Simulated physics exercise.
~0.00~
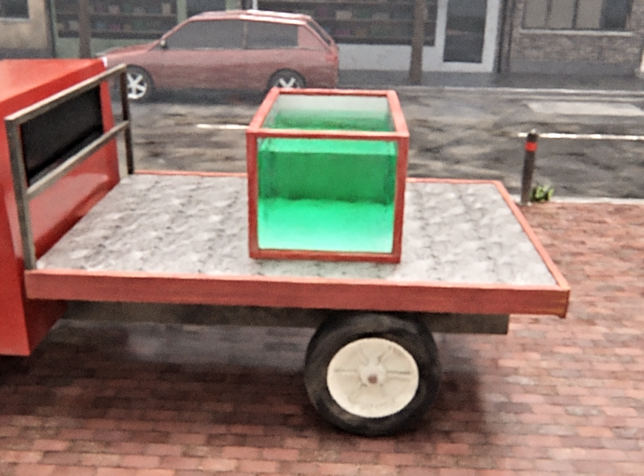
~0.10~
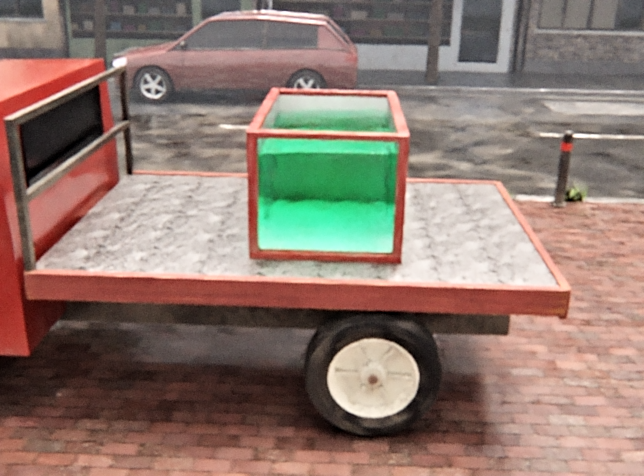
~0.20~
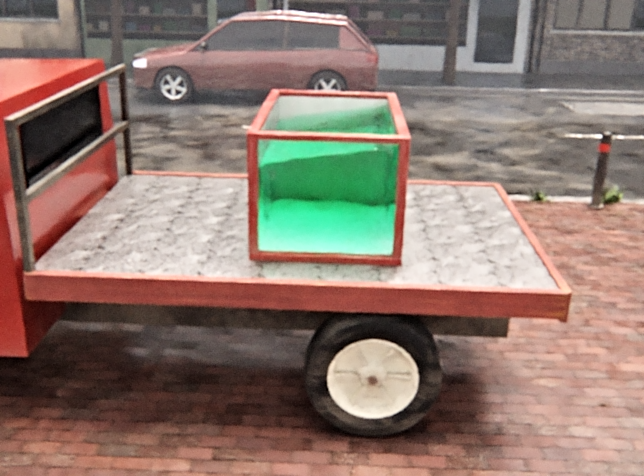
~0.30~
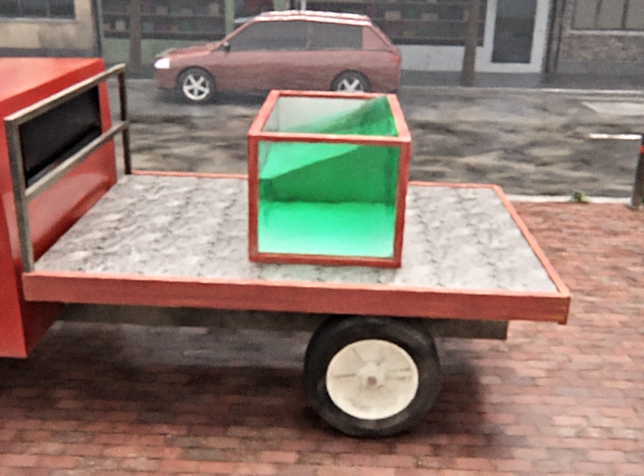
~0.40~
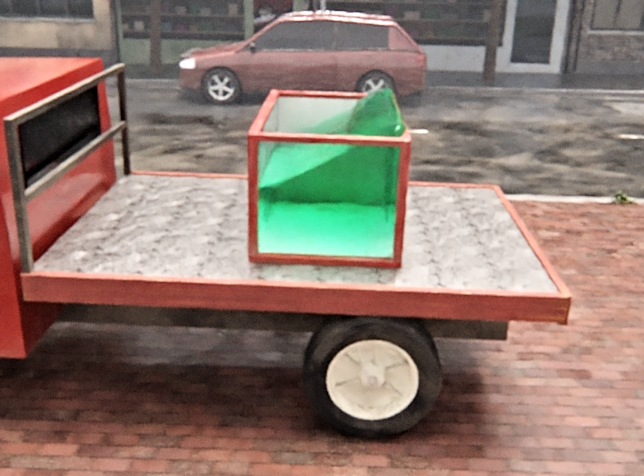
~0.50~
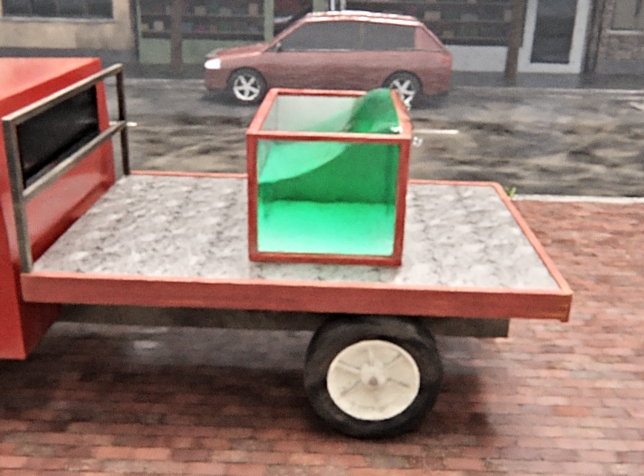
Brick-paved street with a red flatbed truck rolling left past a red car, green water in its clear tub sloping up rightward.
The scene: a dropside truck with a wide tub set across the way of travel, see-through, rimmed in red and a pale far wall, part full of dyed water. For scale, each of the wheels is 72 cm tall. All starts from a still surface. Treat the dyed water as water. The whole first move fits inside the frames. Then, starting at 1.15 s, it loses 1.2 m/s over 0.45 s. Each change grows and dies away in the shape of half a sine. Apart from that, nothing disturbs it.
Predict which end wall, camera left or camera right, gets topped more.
I expect the bigger spill on the right in the picture.
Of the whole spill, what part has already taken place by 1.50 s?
Roughly 70 % of the total.
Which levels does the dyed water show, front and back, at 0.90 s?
The front stands at 68 cm and the back at 42 cm.
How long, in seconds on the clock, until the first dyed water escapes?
Around 0.7 seconds.
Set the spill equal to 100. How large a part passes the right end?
Close to 80% of it goes that way.
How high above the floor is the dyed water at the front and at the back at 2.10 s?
About 46 cm in front, about 66 cm behind.
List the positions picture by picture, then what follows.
The first frame shows the dyed water reaches (274, 147) at the front end; it reaches (381, 150) at the back end; no slope yet; the front is on the left, levels are read along the near wall; a wheel hub at (373, 383).
The second frame shows the dyed water reaches (274, 148) at the front end; it reaches (382, 151) at the back end; no slope yet.
The third frame shows the dyed water reaches (275, 157) at the front end; it reaches (383, 146) at the back end; it is heaped 8° towards the right end.
The fourth frame shows the dyed water reaches (275, 174) at the front end; it reaches (385, 130) at the back end; it is heaped 24° towards the right end.
The fifth frame shows the dyed water reaches (275, 178) at the front end; it reaches (385, 124) at the back end; it is heaped 29° towards the right end.
The sixth frame shows the dyed water reaches (274, 176) at the front end; it reaches (385, 124) at the back end; it is heaped 27° towards the right end; a wheel hub at (374, 385).
By 0.90 s it stands 41 cm high behind and 69 cm in front; 1 per cent has gone over the right end.
By 1.50 s it stands 56 cm high behind and 54 cm in front; 1 per cent has gone over the right end.
By 2.10 s it stands 65 cm high behind and 46 cm in front; 1 per cent has gone over the right end.
By 4.59 s 2 per cent has gone over the right end; the left end has passed 0 per cent and the right end 2.
